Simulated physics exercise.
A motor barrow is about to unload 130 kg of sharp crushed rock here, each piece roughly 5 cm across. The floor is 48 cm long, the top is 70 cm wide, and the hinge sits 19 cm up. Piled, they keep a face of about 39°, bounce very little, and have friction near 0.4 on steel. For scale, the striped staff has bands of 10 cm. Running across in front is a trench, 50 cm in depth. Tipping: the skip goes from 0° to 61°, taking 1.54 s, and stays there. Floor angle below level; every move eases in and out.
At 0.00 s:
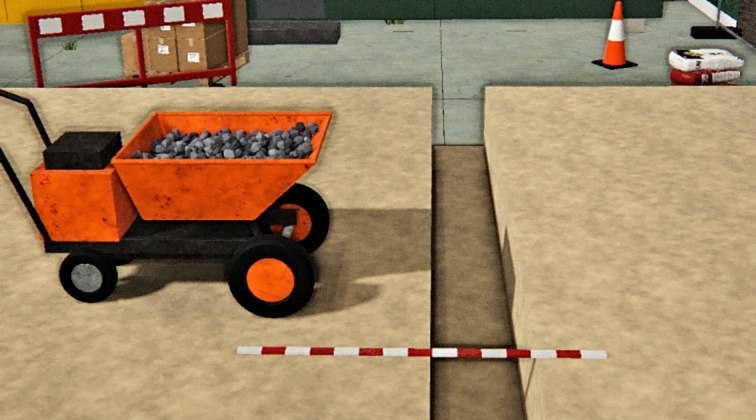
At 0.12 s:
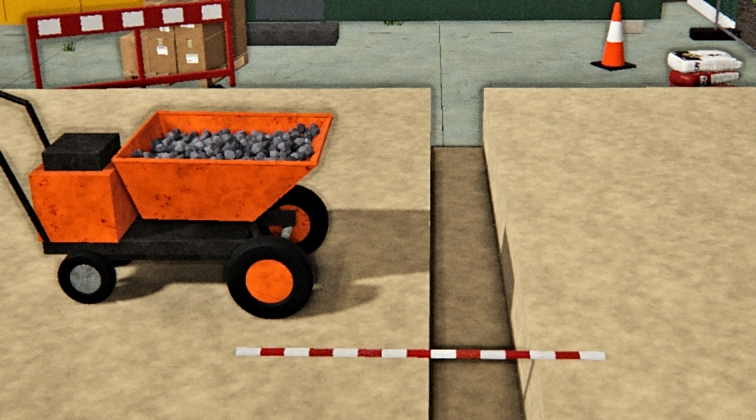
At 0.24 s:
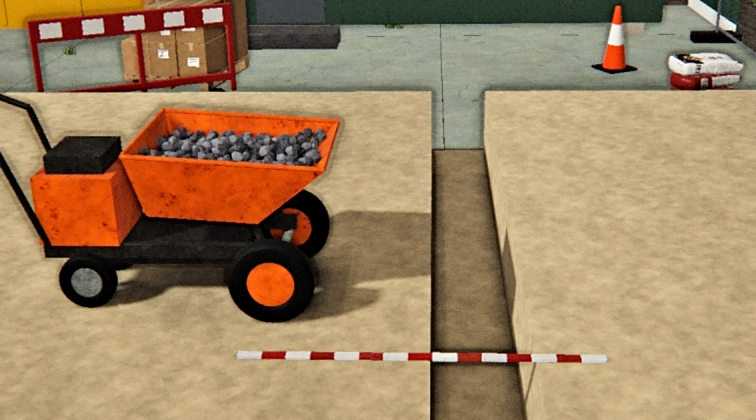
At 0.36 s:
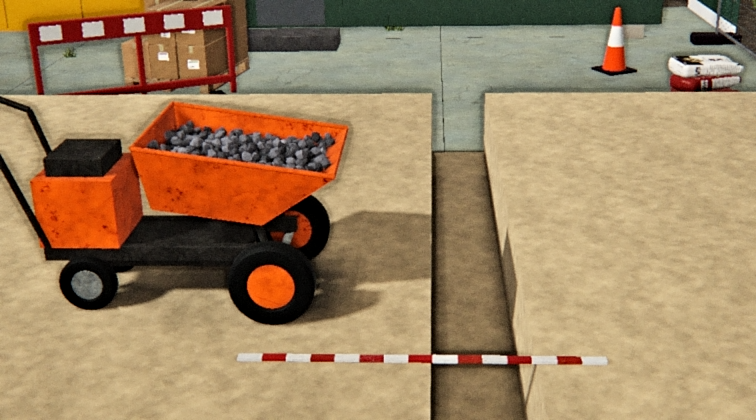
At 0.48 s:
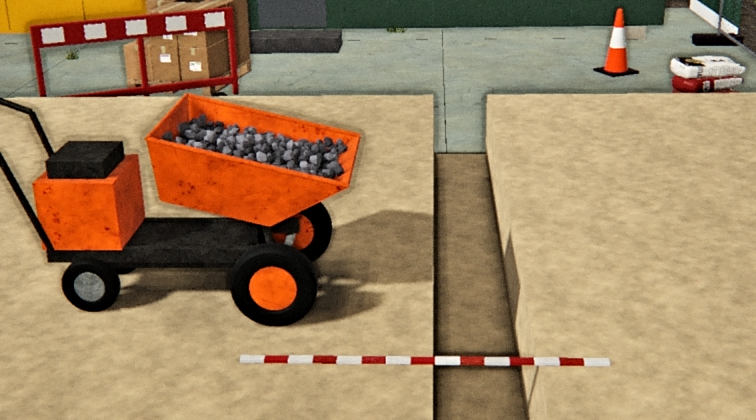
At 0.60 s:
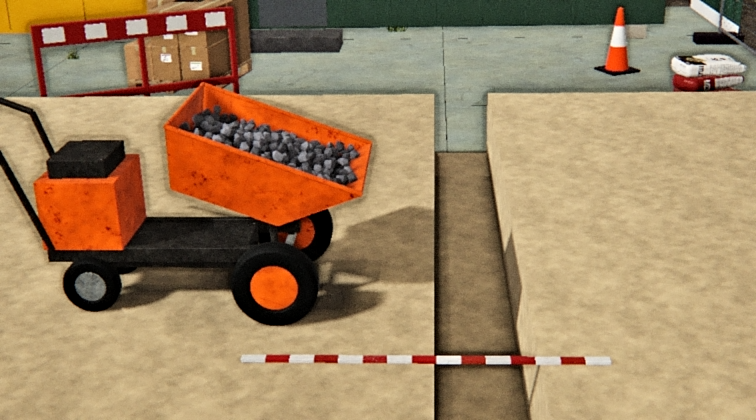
On a sandy work site, an orange motor barrow beside a trench steadily tilting its skip of grey stones down toward the right.
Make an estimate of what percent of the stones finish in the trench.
About 66 percent.
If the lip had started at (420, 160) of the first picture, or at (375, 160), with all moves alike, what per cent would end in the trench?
The first start gives about 45 per cent, the second about 75.
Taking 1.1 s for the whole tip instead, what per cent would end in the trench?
In that case some 70 per cent.
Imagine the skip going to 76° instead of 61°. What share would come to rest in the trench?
About 90 per cent would end up in the trench.
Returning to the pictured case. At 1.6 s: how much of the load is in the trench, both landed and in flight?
By that moment, roughly 5 per cent of the load.
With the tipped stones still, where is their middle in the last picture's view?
(473, 373).
After 1.2 s the floor is at 52°; 100 % in the skip; the foremost stones are at (397, 224).
After 1.6 s the floor is at 61°; 91 % in the skip, 6 % short of the trench, 3 % in the trench; the foremost stones are at (460, 326).
After 2.0 s the floor is at 61°; 64 % in the skip, 7 % short of the trench, 29 % in the trench; the foremost stones are at (508, 374).
After 3.9 s the floor is at 61°; 25 % in the skip, 9 % short of the trench, 66 % in the trench; the foremost stones are at (521, 384).
